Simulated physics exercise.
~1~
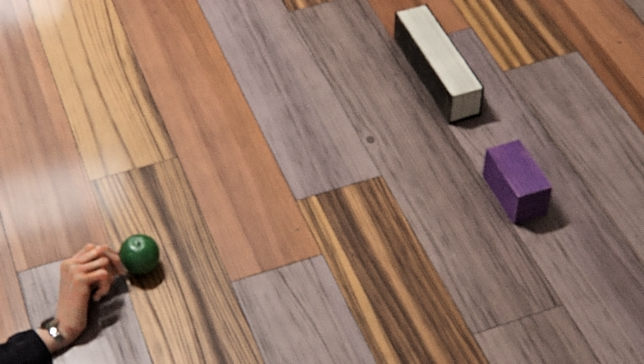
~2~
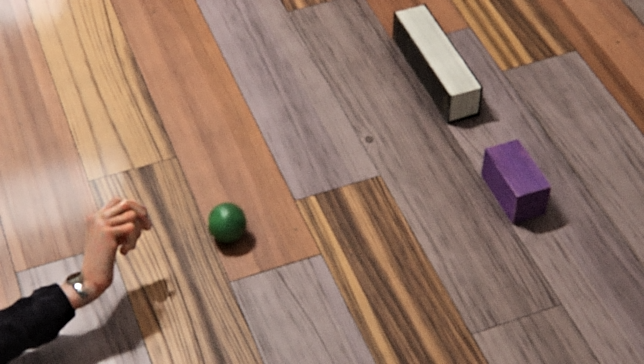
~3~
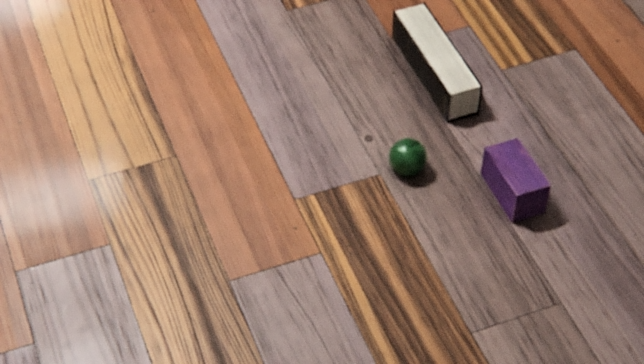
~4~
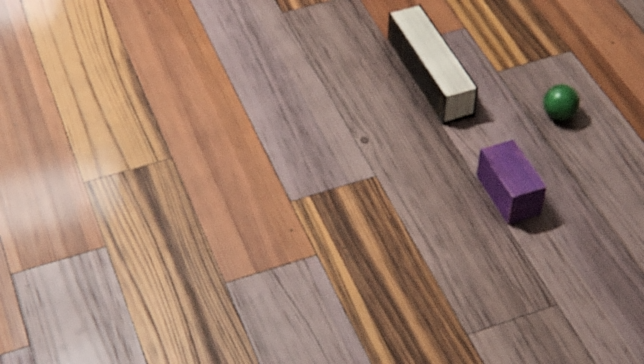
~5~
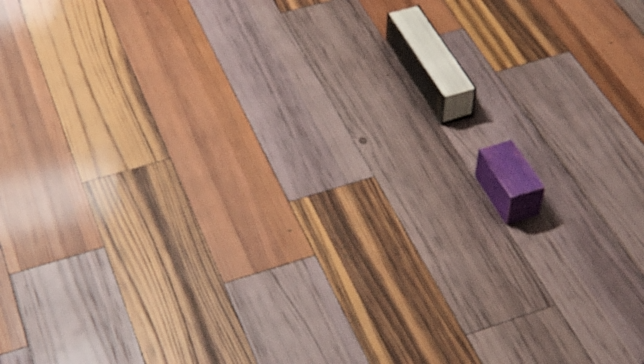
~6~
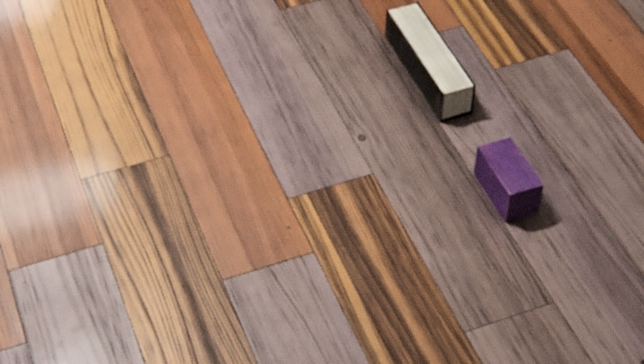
On a floor of mixed wooden planks, a hand at the lower left releases a green apple and draws back as it rolls rightward and away, passing through the gap between a black book and a purple block and out of view, leaving both in place.
